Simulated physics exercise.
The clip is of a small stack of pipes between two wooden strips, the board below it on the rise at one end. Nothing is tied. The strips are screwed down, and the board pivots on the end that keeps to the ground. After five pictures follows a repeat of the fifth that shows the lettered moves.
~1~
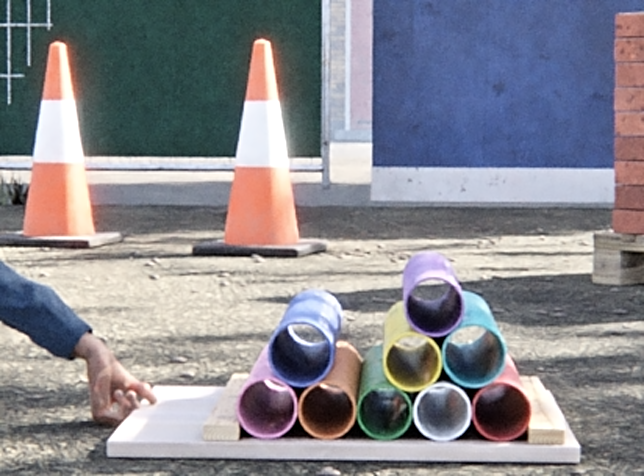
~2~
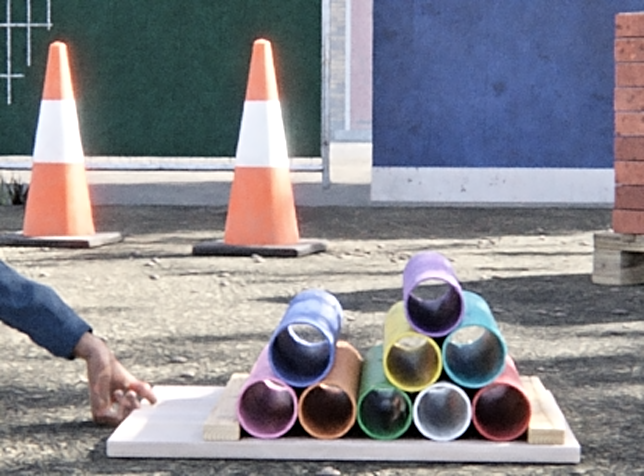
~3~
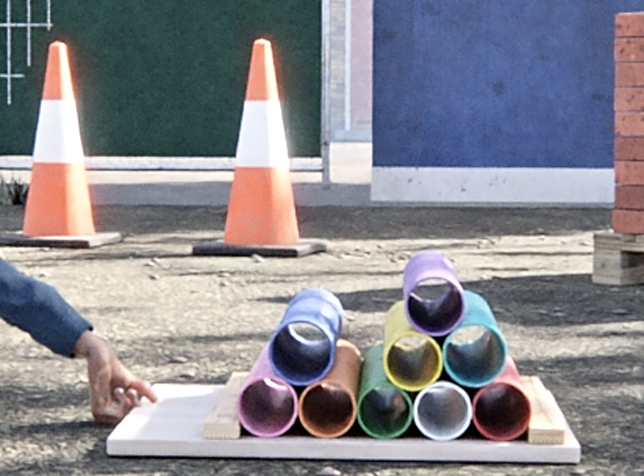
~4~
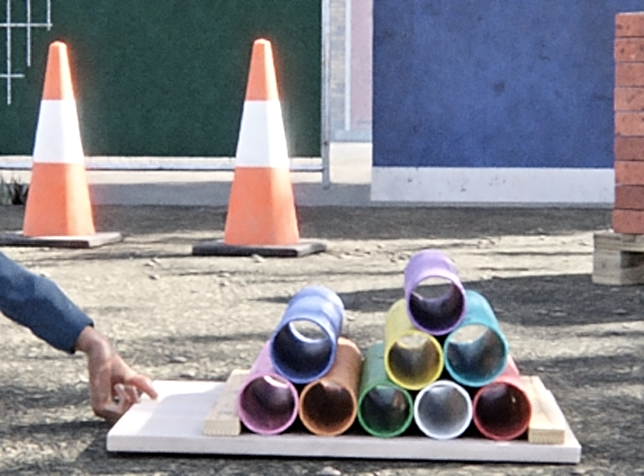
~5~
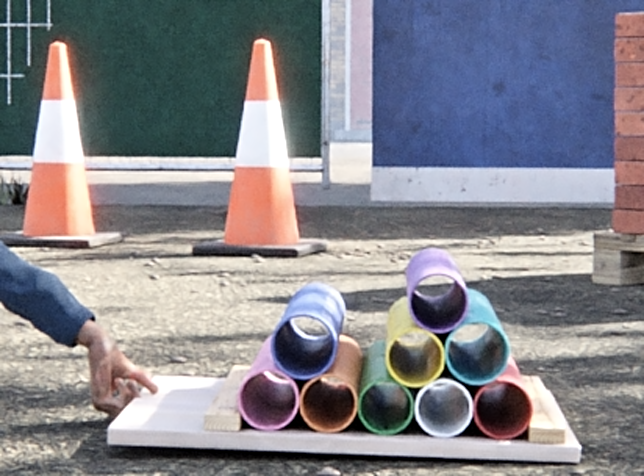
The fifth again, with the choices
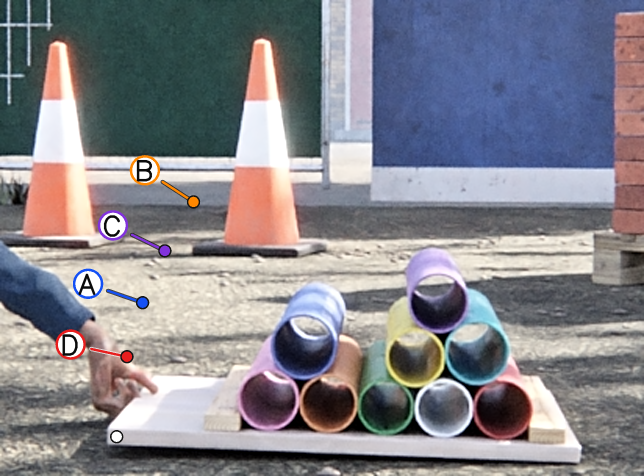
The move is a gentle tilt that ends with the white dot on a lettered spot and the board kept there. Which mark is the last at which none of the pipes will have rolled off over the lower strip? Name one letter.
The highest mark that will do is A.
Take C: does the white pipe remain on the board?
Yes.
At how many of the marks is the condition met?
Two of them.
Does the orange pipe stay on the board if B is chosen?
The orange pipe: Yes.
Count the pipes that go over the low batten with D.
With D, none.
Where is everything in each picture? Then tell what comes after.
In the first picture, board (347, 413); pink pipe (267, 408); orange pipe (327, 410).
In the second picture, purple pipe (434, 306); orange pipe (327, 410).
In the third picture, board (347, 412); red pipe (502, 411).
In the fourth picture, board (347, 410); pink pipe (267, 403); orange pipe (328, 407).
In the fifth picture, board (348, 408); pink pipe (268, 399); orange pipe (329, 403).
On the marked copy, A at (143, 303); B at (193, 202); C at (165, 251); D at (127, 357); the white dot at (117, 437).
Following A. Soon after the start, board at 14°.
Later, board at 19°.
In the end, board at 19°, none over the low batten.
As for the rest, B four over the low batten (yellow, blue, turquoise, purple); C four over the low batten (yellow, blue, turquoise, purple); D none over the low batten.
